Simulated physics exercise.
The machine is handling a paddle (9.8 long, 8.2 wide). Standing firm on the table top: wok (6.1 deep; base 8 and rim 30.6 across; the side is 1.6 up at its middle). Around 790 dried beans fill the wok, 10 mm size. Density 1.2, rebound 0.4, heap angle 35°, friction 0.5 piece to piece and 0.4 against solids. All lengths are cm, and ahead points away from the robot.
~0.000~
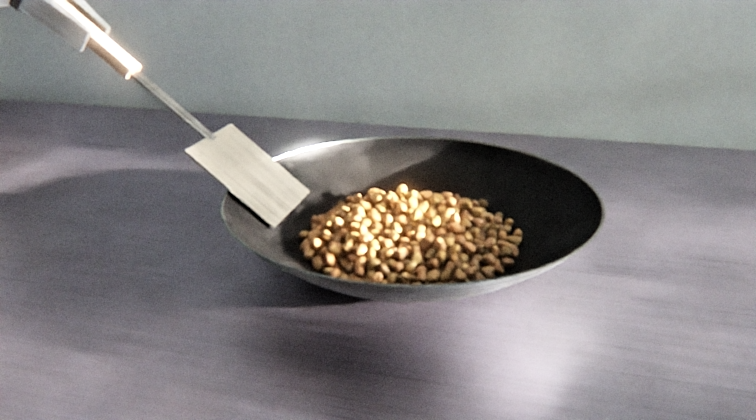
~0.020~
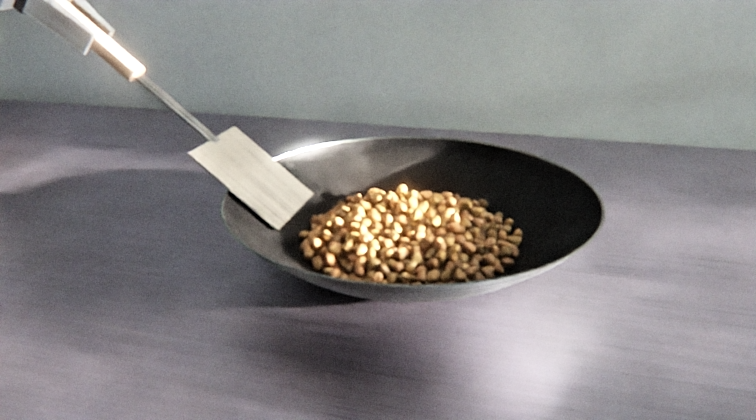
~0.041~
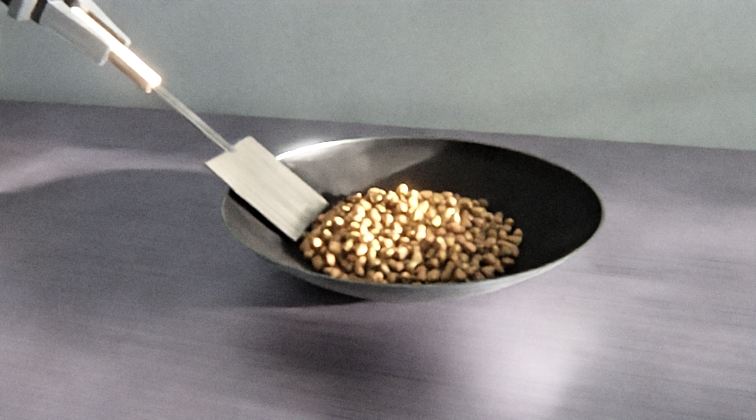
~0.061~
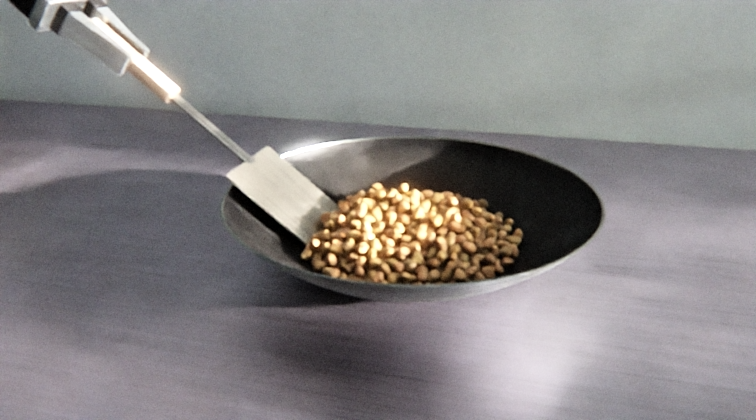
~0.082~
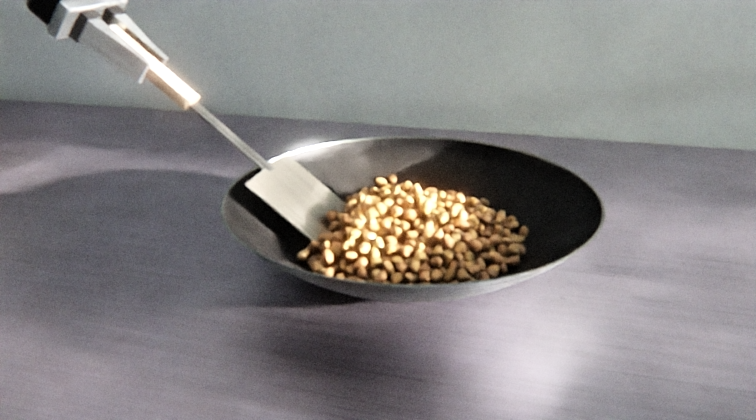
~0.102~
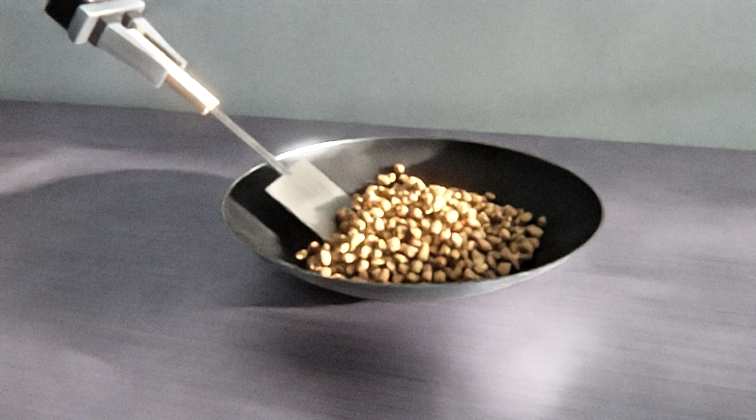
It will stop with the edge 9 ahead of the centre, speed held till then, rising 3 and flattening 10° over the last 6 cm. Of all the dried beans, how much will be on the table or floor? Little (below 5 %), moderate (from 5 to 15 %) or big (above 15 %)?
A big share, above 15 %, ends on the table or floor.
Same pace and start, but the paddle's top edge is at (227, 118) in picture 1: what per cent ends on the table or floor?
About 25 per cent.
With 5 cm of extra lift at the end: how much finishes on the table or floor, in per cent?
Some 20 per cent.
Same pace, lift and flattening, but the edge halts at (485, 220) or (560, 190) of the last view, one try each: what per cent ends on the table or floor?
About 5 and 35 per cent.
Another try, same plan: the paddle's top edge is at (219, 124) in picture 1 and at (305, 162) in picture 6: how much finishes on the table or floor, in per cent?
Some 30 per cent.
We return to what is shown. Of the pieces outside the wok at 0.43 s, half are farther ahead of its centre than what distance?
Some 20 cm.
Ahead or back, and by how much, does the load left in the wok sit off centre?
Some 5.0 cm ahead.
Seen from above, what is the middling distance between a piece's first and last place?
Roughly 6 cm.
After 0.15 s, sloping 39°, highest piece 5 above the table; 788 in the wok.
After 0.20 s, sloping 35°, highest piece 7 above the table; 788 in the wok.
After 0.43 s, sloping 29°, highest piece 8 above the table; 623 in the wok, 102 on the table or floor, 63 on the blade or in flight.
After 1.48 s, sloping 29°, highest piece 6 above the table; 622 in the wok, 166 on the table or floor.
At rest, 622 in the wok, 166 on the table or floor. That is 21 % on the table or floor.
